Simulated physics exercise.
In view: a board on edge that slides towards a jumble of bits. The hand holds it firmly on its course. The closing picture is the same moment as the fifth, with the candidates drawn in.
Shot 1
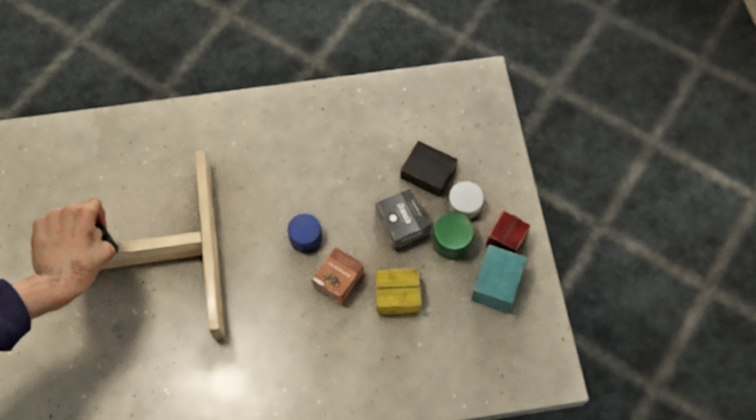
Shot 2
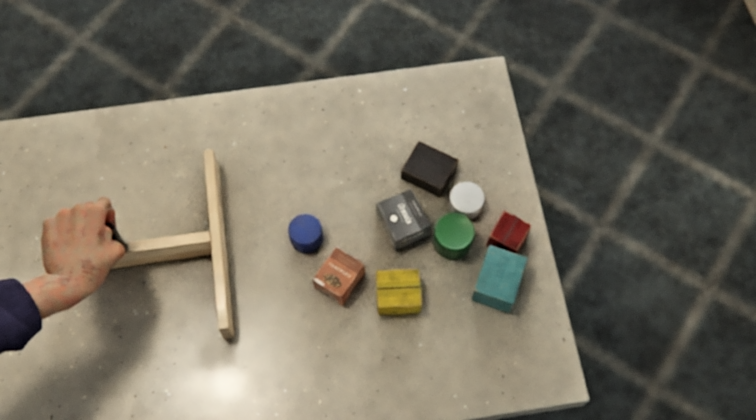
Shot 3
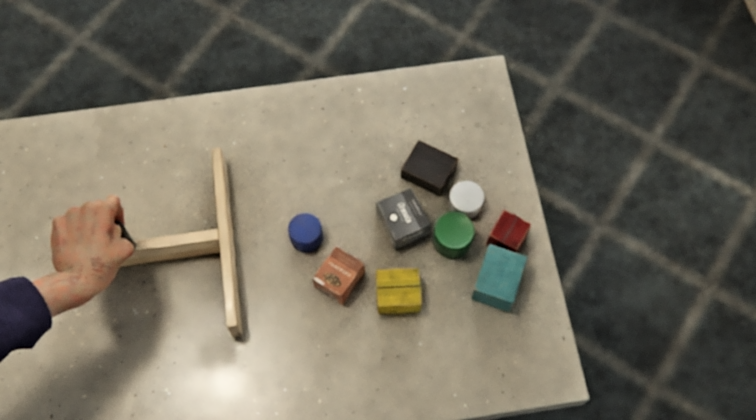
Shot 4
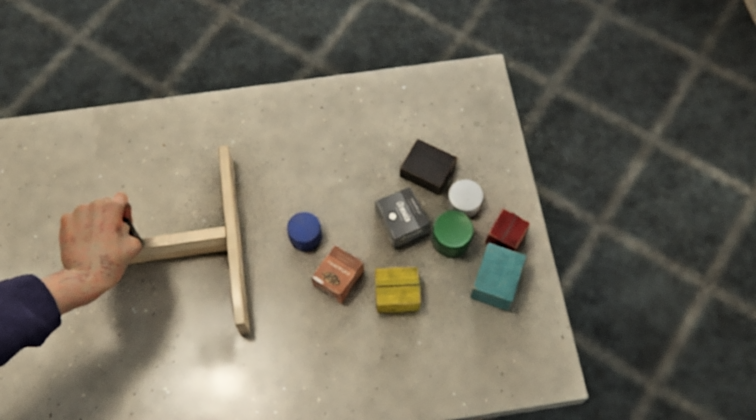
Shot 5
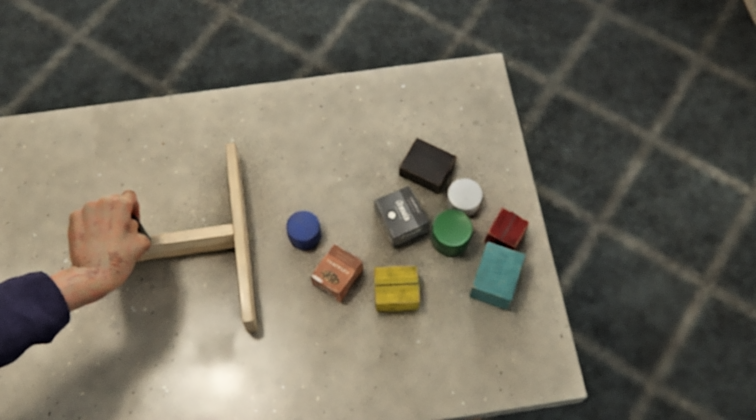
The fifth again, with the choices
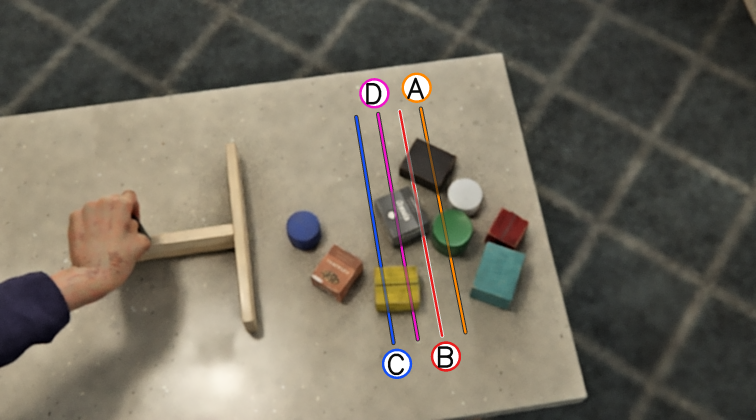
A hand slides a wooden T-shaped board slightly right across a table toward scattered small objects.
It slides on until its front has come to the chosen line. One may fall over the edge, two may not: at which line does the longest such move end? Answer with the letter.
Up to line A.
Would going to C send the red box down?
No.
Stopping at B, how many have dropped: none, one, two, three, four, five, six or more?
In all, none.
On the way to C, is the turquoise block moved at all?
No.
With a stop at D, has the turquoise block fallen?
By then, no.
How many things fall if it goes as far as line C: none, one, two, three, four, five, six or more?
In all, none.
On the copy, A at (442, 214); B at (420, 217); C at (374, 224); D at (397, 220).
On A. First, board (313, 218); orange box (353, 269); blue tin (336, 226).
Then, board (386, 208); white pot (477, 195); green jar (459, 238).
Finally, board (440, 200); red box (538, 229); white pot (525, 182); none fallen.
By contrast, B is within the limit but short; C is within the limit but short; D is within the limit but short.
